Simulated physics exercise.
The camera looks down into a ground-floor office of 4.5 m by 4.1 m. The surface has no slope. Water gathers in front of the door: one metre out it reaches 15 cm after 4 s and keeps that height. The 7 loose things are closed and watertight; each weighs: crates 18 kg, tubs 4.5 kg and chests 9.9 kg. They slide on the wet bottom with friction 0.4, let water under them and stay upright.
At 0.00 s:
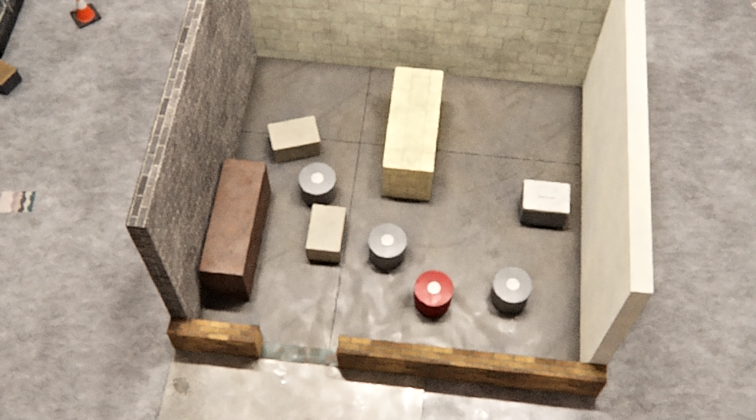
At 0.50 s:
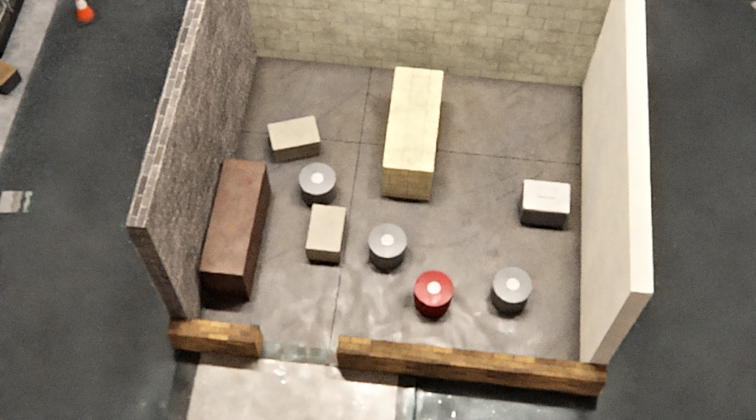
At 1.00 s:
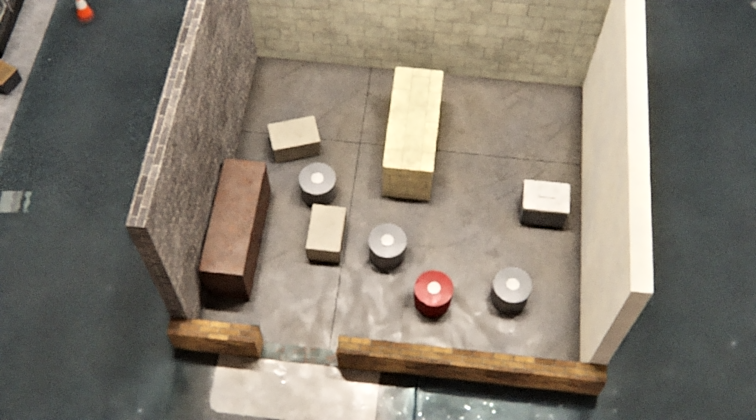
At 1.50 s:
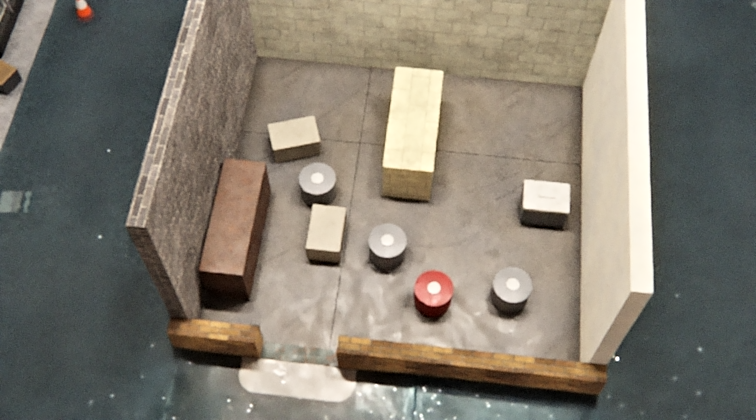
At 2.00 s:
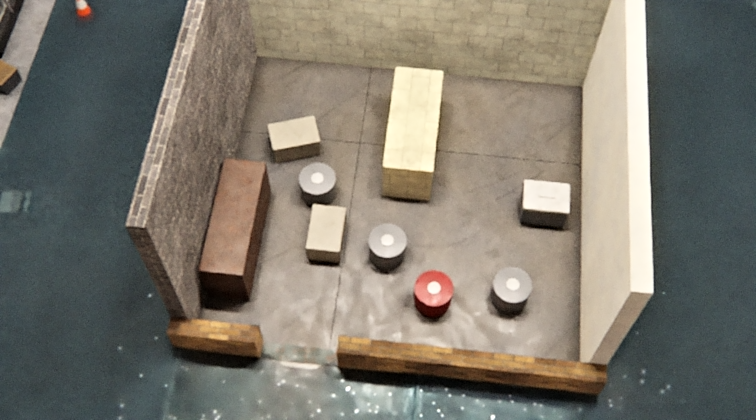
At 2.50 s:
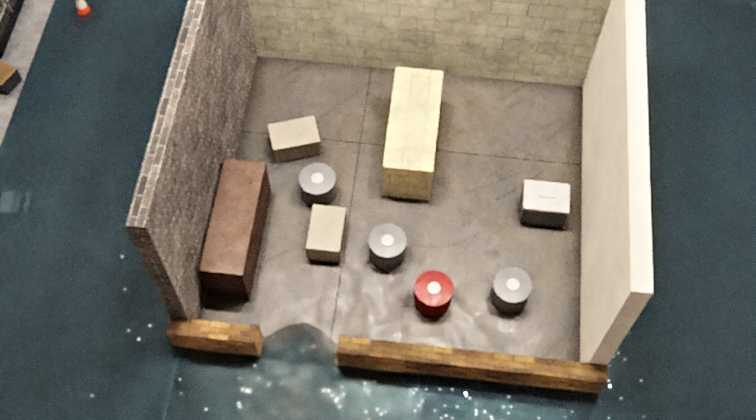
Ground-floor office seen from above, dark water spreading around the walls and reaching the door gap, tubs and chests staying still.
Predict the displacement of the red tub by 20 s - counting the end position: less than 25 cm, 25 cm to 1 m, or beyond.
Red tub is nudged along.
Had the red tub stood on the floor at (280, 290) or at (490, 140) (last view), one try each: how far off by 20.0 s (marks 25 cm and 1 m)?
In that order: It ends far away; it travels far.
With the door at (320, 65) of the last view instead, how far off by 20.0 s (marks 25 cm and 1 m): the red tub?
Then the red tub travels far.
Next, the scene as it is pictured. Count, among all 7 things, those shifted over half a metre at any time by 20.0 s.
That makes 6.
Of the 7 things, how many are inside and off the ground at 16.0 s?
7 of them.
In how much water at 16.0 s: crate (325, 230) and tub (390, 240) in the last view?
About 9 and 6 cm.
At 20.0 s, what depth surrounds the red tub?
About 5 cm.
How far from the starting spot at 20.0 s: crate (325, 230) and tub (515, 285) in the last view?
In turn: 140 cm, 100 cm.
After 4.0 s the red tub is near (434, 288), 0.0 m from its start, aground; 0 afloat.
After 9.0 s the red tub is near (434, 288), 0.0 m from its start, aground; 1 afloat.
After 16.0 s the red tub is near (418, 287), 0.2 m from its start, afloat; 7 afloat.
After 20.0 s the red tub is near (439, 255), 0.4 m from its start, afloat; 7 afloat.
